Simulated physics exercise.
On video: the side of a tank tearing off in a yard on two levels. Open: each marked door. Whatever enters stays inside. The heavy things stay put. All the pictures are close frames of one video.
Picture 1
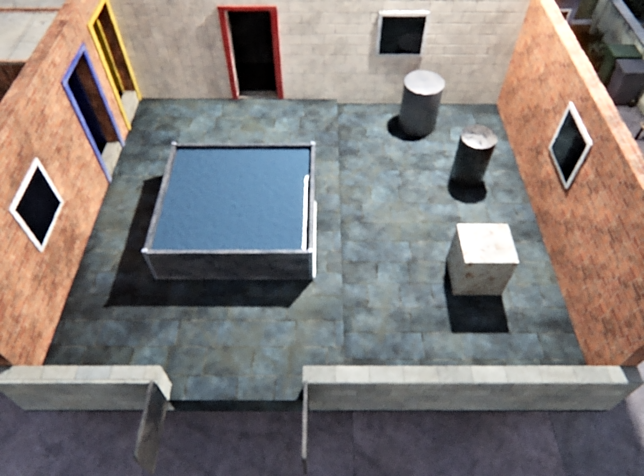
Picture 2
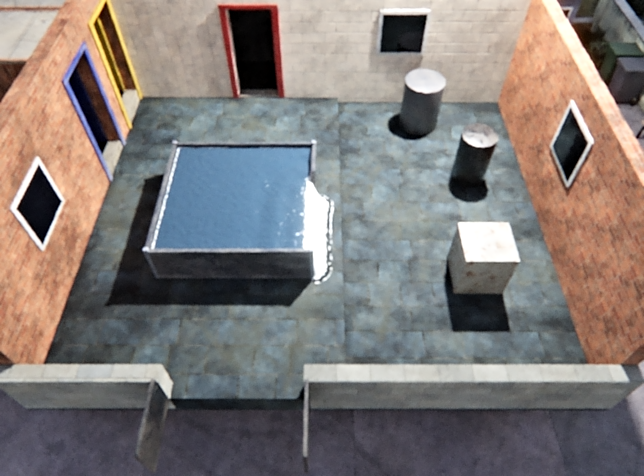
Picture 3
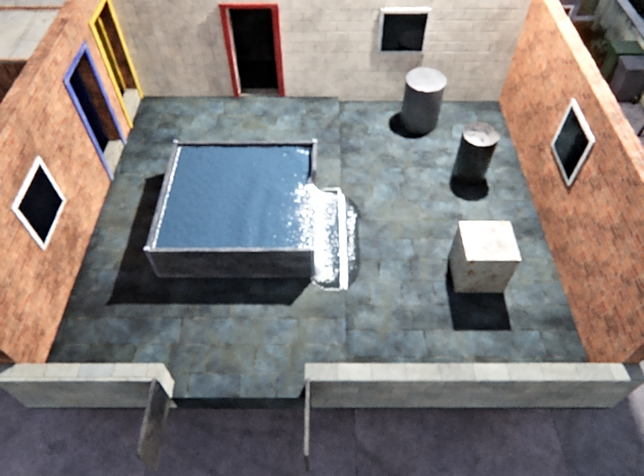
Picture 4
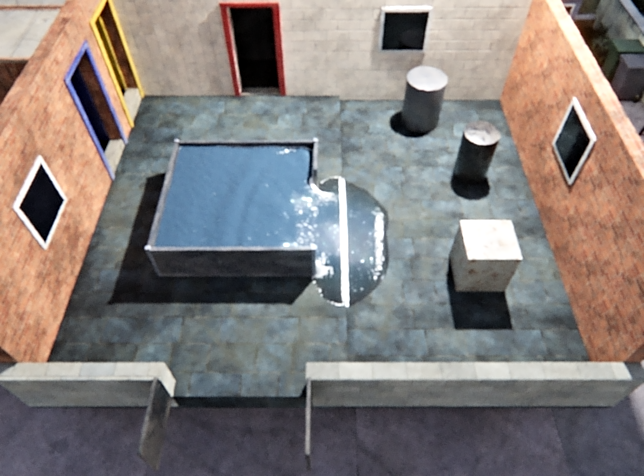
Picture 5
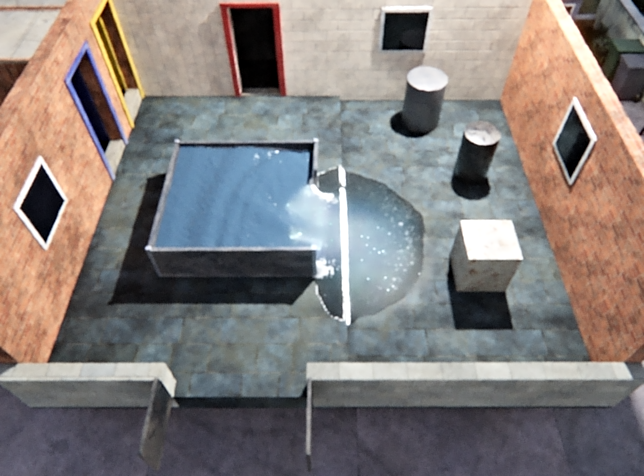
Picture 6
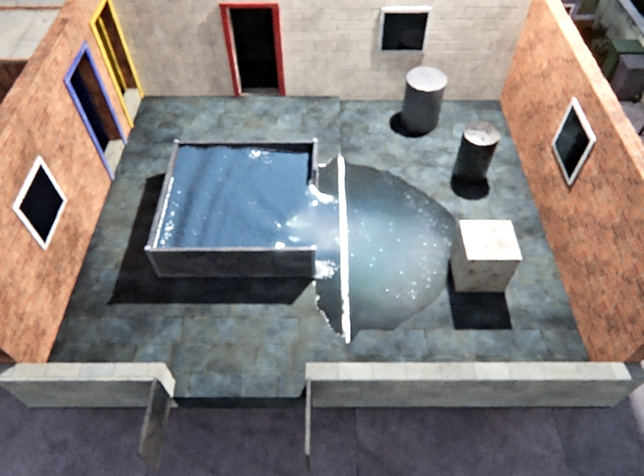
The clip opens on a walled yard with a still, water-filled tank at left and two cylinders and a pale block at right. The tank's right side comes away and water pours through the gap, foaming onto the floor, then spreads rightward in a widening rounded pool that reaches the block.
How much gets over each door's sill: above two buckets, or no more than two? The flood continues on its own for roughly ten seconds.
My prediction: Blue door: Does not exceed it, yellow door: Does not exceed it, red door: Does not exceed it.
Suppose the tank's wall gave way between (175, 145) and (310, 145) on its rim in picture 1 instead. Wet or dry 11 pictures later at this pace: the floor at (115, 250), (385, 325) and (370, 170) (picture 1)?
Sequence of results: Missed by the flood, missed by the flood, missed by the flood.
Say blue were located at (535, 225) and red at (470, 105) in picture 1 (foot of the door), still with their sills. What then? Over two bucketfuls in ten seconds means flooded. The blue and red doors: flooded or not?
The blue one spills past the mark, and the red one spills past the mark.
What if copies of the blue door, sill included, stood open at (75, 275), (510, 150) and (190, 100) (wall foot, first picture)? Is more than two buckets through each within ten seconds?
They turn out short, short and short.
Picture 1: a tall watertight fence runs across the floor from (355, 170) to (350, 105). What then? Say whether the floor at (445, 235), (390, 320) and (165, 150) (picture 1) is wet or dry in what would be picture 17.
Submerged, submerged, then spared.
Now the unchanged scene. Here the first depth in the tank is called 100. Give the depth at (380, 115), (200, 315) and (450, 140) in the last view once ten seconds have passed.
Around 25, 2 and 20 percent, in that order.
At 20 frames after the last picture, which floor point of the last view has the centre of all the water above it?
Around pixel (383, 239) of the last picture.
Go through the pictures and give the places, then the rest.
The first picture shows the tank at (237, 196) is whole and still.
In the second picture, the front is at (323, 199), out from the gap at (312, 228).
In the third picture, water pours out at (312, 228) and has run to (342, 282).
In the fourth picture, the front is at (347, 185), out from the gap at (314, 227).
In the fifth picture, water pours out at (314, 228) and has run to (417, 216).
In the sixth picture, the front is at (454, 229), out from the gap at (313, 228).
A moment on, water covers 25 % of the floor; the blue door not reached, the yellow door not reached, the red door not reached.
Next, water covers 35 % of the floor; the blue door not reached, the yellow door not reached, the red door not reached.
Then, water covers 40 % of the floor; the blue door not reached, the yellow door not reached, the red door not reached.
Later, water covers 60 % of the floor; the blue door not reached, the yellow door not reached, the red door not reached.
In the end, water covers 75 % of the floor; the blue door not reached, the yellow door not reached, the red door wet at the sill, nothing in.
